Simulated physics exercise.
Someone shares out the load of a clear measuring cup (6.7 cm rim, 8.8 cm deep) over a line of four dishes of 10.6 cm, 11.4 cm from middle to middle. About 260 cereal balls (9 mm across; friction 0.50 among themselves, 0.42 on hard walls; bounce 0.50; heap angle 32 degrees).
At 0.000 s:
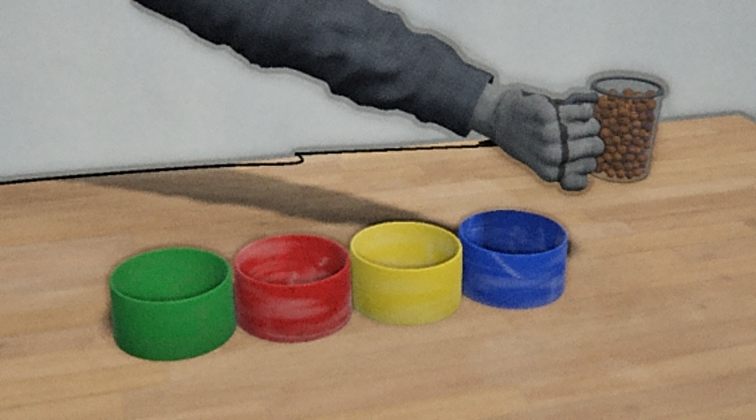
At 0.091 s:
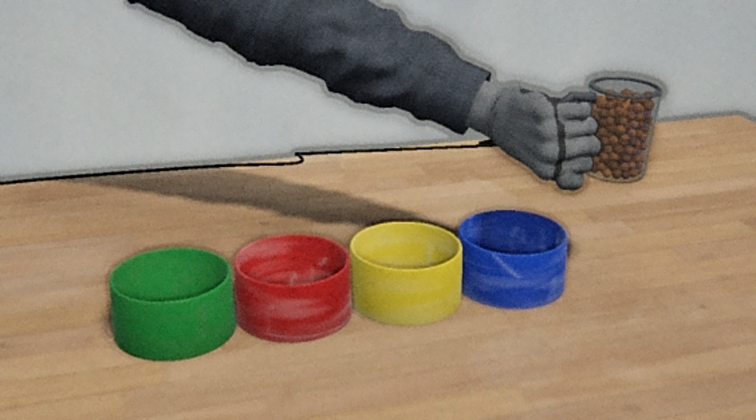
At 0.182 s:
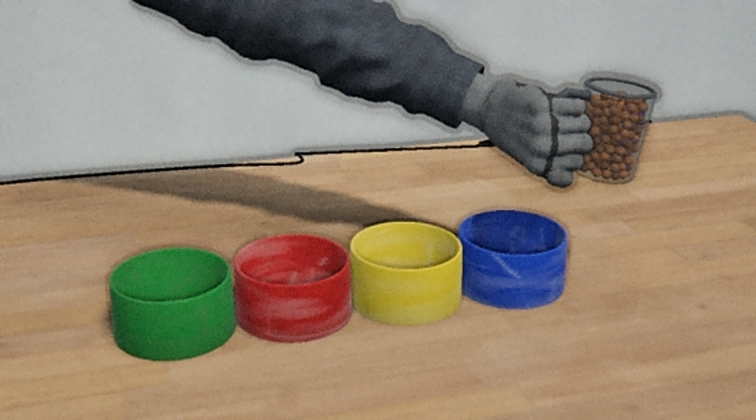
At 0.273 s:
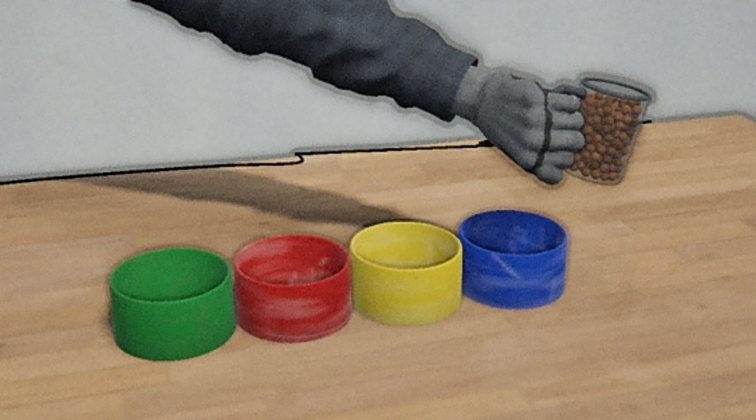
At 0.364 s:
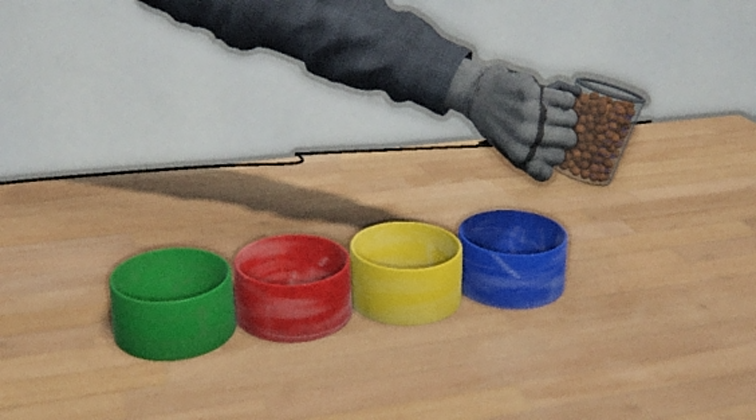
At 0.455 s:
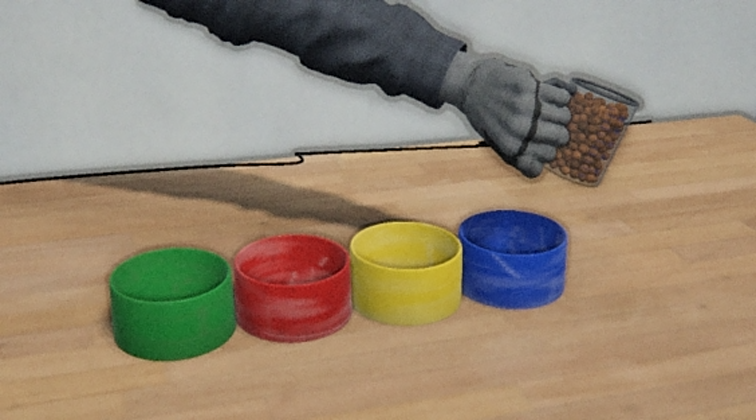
Gloved hand moving a clear cup of brown cereal balls slightly left while tilting it, beside green, red, yellow and blue dishes.
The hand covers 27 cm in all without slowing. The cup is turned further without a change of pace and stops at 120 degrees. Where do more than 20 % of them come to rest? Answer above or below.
Red: Below, blue: Above, green: Below, yellow: Above, counter: Below.
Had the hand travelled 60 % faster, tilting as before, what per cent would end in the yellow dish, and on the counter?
In that case yellow 100, counter 0.
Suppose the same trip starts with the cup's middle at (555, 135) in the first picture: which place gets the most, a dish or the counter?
The winner: Yellow.
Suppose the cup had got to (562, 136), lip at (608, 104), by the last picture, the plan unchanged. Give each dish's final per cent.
Red 0; blue 0; green 0; yellow 100.
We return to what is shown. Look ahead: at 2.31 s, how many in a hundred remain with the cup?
Some 60 per cent of the load.
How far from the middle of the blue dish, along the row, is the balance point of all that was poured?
About 6 cm to its left.
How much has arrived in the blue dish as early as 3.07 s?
Near 40 per cent so far.
After 1.57 s, tilt 76 degrees; cup holds 100 %.
After 2.31 s, tilt 113 degrees; cup holds 60 %, blue 30 %.
Then, at 3.07 s, tilt 120 degrees; cup holds 0 %, blue 40 %, yellow 55 %.
At rest (3.4 s), red 0 %, blue 40 %, green 0 %, yellow 55 %, counter 10 %.
